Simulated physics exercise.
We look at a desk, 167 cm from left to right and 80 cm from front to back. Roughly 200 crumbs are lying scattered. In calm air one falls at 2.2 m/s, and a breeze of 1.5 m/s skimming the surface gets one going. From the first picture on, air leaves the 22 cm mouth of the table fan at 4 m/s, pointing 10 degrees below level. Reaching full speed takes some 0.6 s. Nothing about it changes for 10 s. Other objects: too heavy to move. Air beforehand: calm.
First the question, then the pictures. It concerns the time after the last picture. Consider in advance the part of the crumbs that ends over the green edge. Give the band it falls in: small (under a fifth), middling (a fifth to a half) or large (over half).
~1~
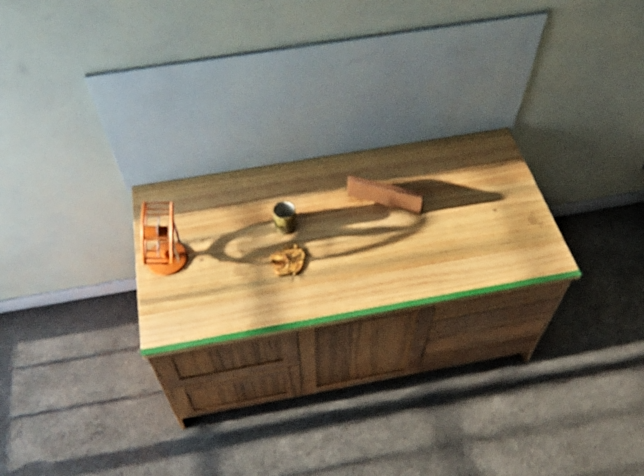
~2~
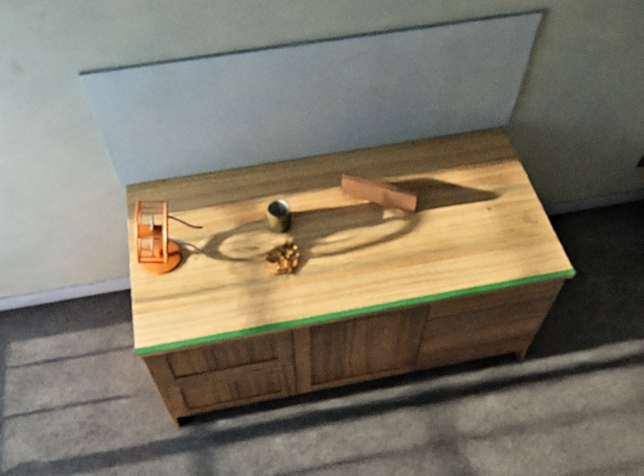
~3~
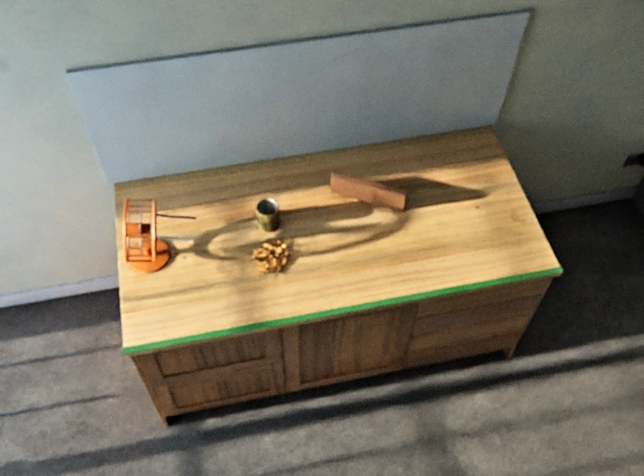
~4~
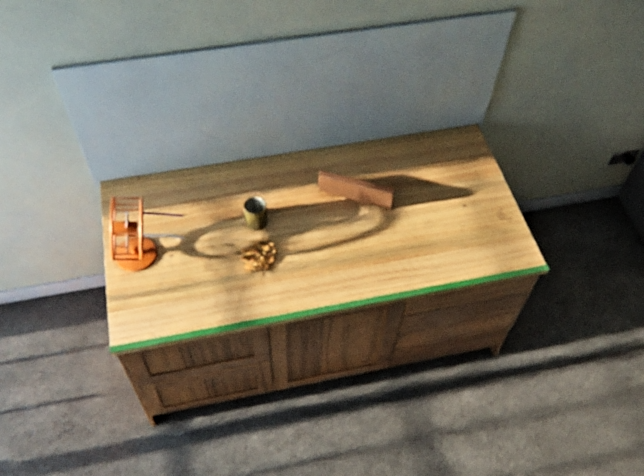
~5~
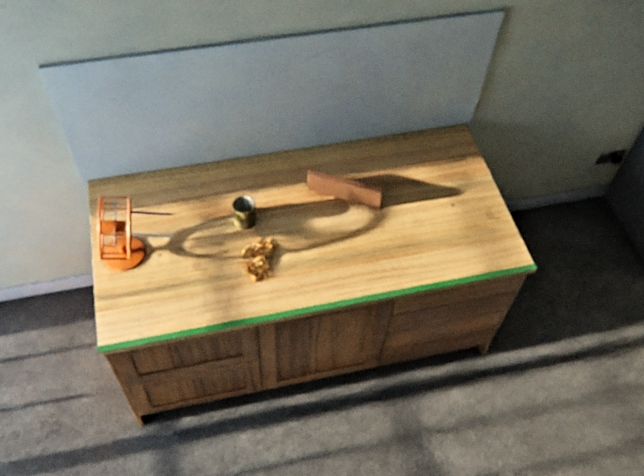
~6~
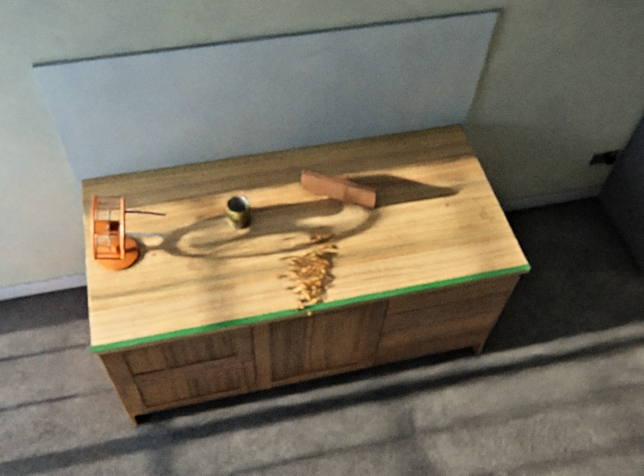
Large.
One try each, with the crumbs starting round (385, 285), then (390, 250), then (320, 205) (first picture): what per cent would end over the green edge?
About 100, 15 and 0 in a hundred, in that order.
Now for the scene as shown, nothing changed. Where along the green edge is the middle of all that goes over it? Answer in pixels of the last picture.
The middle of the crossings lies near (390, 296) in the last picture.
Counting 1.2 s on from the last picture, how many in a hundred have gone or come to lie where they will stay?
100 %.
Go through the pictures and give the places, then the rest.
In the first frame, the middle of the crumbs is near (287, 261), none has stirred yet and the mouth of the table fan is at (158, 233).
In the second frame, the middle of the crumbs is near (282, 258), none has stirred yet and the green edge is centred on (364, 313).
In the third frame, the middle of the crumbs is near (271, 257), none has stirred yet, the top of a mug is at (268, 207) and the top of a board is at (369, 184).
In the fourth frame, the middle of the crumbs is near (258, 255) and none has stirred yet.
In the fifth frame, the middle of the crumbs is near (259, 259), the farthest in sight from the table fan is at (275, 247) and about 80 % have left their places.
In the sixth frame, the middle of the crumbs is near (309, 270), the farthest in sight from the table fan is at (336, 257) and all have left their places.
Then, 1.2 s after the last picture, 0 % are on the move or not yet settled, 85 % are over the green edge.
Then, 2.4 s after the last picture, 0 % are on the move or not yet settled, 85 % are over the green edge.
Then, 4.7 s after the last picture, 0 % are on the move or not yet settled, 85 % are over the green edge.
Then, 9.2 s after the last picture, at the end, 85 % are over the green edge.
